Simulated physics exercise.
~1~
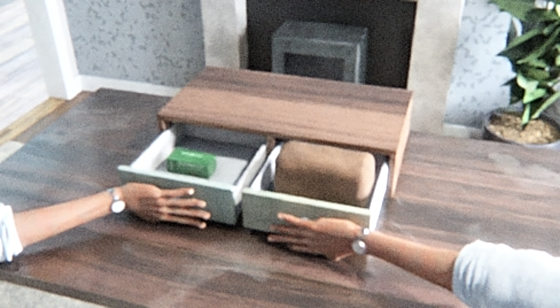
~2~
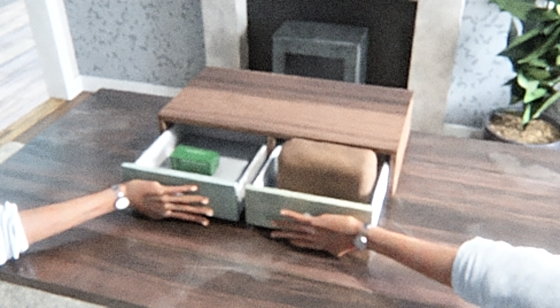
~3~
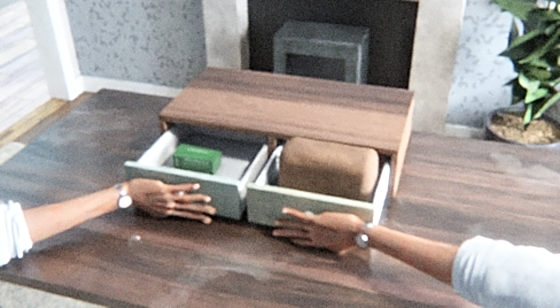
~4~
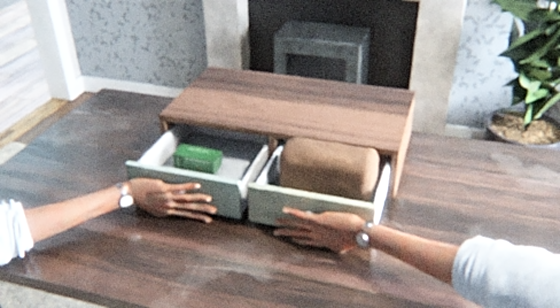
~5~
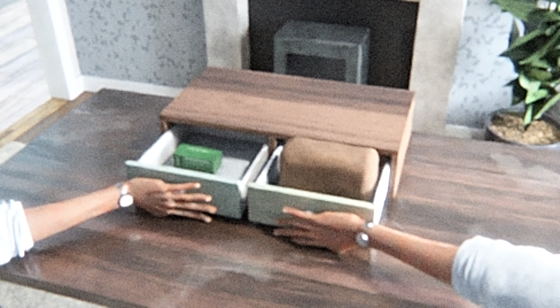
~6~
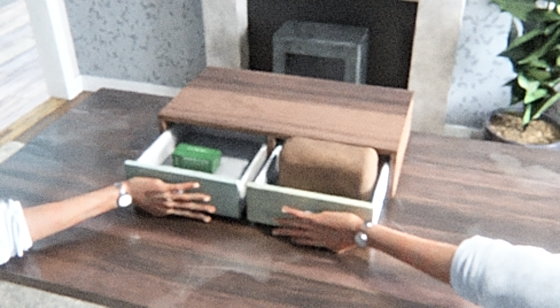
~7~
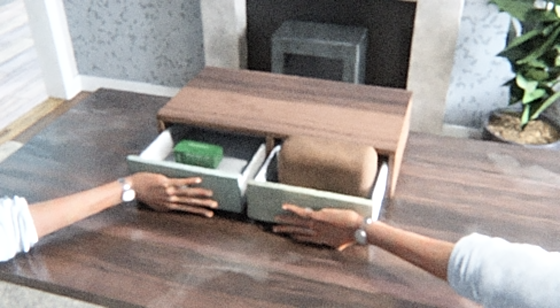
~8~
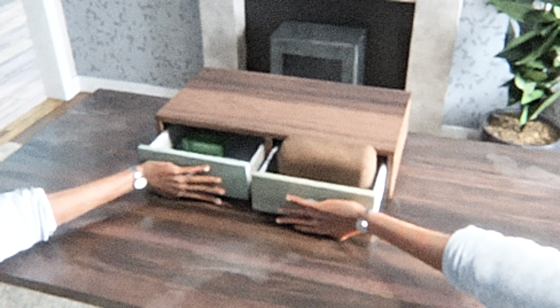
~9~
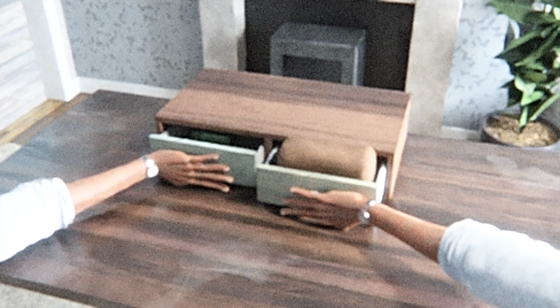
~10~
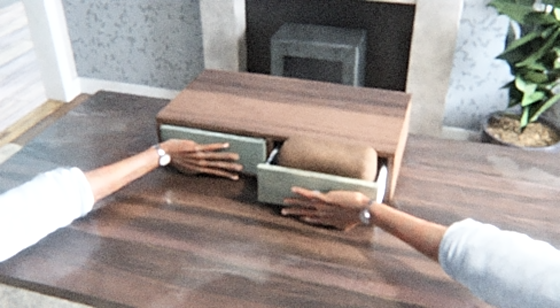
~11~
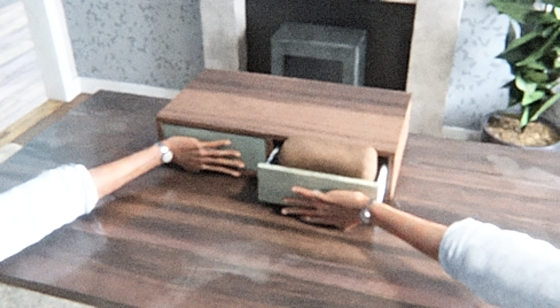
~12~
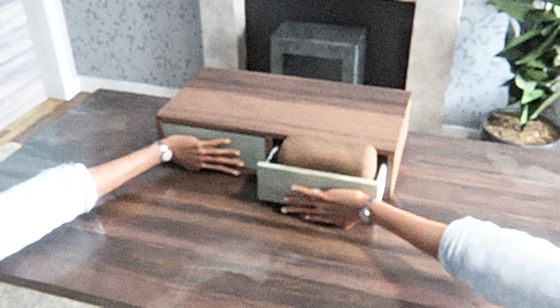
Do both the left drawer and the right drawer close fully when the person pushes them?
No, only the left drawer goes all the way in. The right drawer, with the brown loaf in it, stops partway and stays ajar.
